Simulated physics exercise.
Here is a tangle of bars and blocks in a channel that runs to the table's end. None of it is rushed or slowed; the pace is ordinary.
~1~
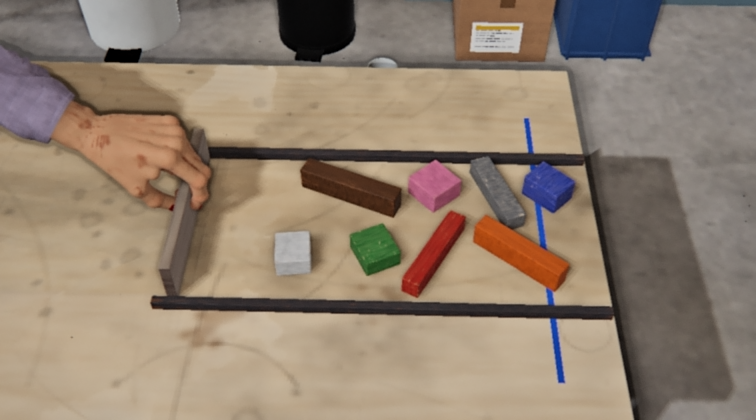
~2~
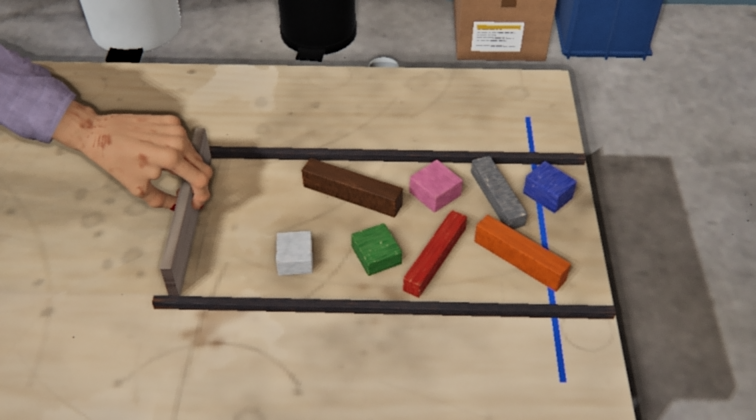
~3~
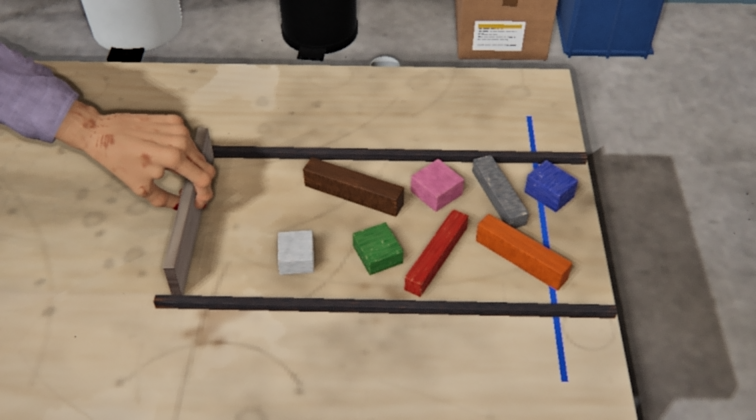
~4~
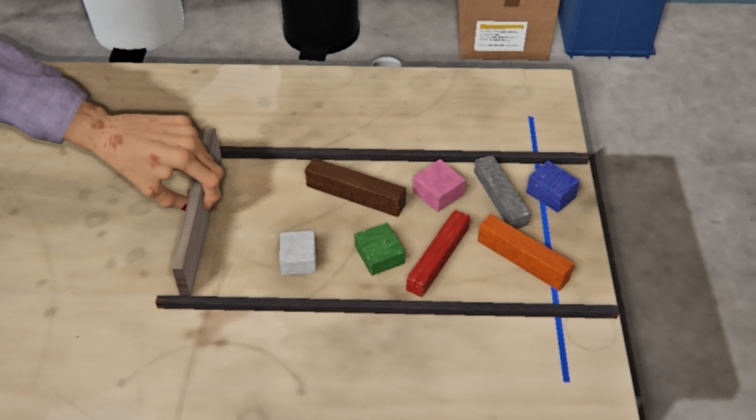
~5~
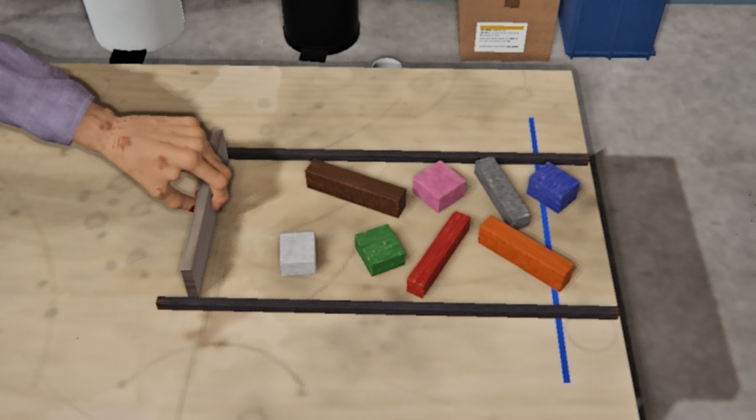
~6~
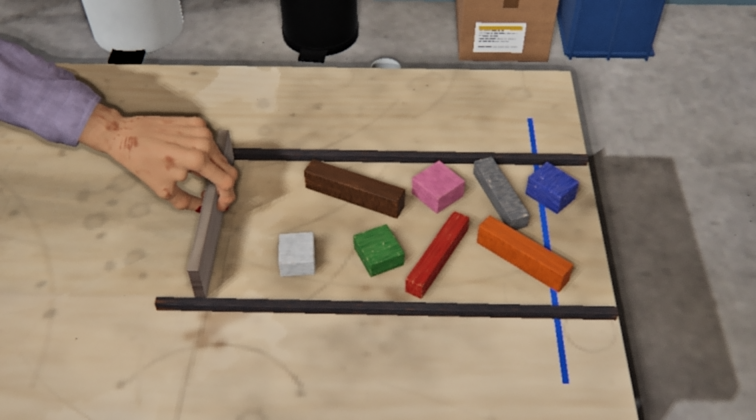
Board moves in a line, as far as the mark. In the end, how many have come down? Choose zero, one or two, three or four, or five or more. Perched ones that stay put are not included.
By the end, three or four have come down.
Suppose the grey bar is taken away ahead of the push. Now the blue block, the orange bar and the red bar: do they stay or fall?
As for the blue block, it is not retained; the orange bar is not retained; the red bar is not retained.
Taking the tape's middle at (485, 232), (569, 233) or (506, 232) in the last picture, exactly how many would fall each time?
It would be 1, then 7, then 2.
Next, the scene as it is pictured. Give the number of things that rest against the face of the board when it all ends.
2 of them.
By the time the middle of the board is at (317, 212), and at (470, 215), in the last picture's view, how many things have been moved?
It comes to 2 for the first spot, 8 for the other.
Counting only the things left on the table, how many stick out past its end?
The answer comes to 3.
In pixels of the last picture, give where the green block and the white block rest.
Green block at (604, 257), white block at (568, 261).
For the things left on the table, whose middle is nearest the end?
Closest at the end: The green block.
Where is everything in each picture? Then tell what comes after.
In the first picture, blue block (548, 187); orange bar (520, 253); grey bar (497, 193); board (187, 209); tape (542, 233).
In the second picture, orange bar (521, 252); red bar (436, 253).
In the third picture, grey bar (500, 192); pink block (437, 185).
In the fourth picture, blue block (553, 186); brown bar (355, 187).
In the fifth picture, orange bar (525, 253); white block (298, 254).
In the sixth picture, blue block (552, 188); orange bar (523, 253); grey bar (500, 193); board (213, 211); tape (546, 233).
Soon after, none off yet; blue block at rest near (552, 188); orange bar at rest near (523, 253); grey bar at rest near (500, 193).
After that, none off yet; blue block at rest near (552, 188); orange bar displaced a little near (558, 262); grey bar at rest near (502, 193).
And then, none off yet; blue block displaced about its own width near (602, 188); orange bar tilting well over near (626, 267); grey bar displaced about its own width near (576, 191).
In the end, the number that fall off is three or four; gone, red bar, grey bar, orange bar and blue block.
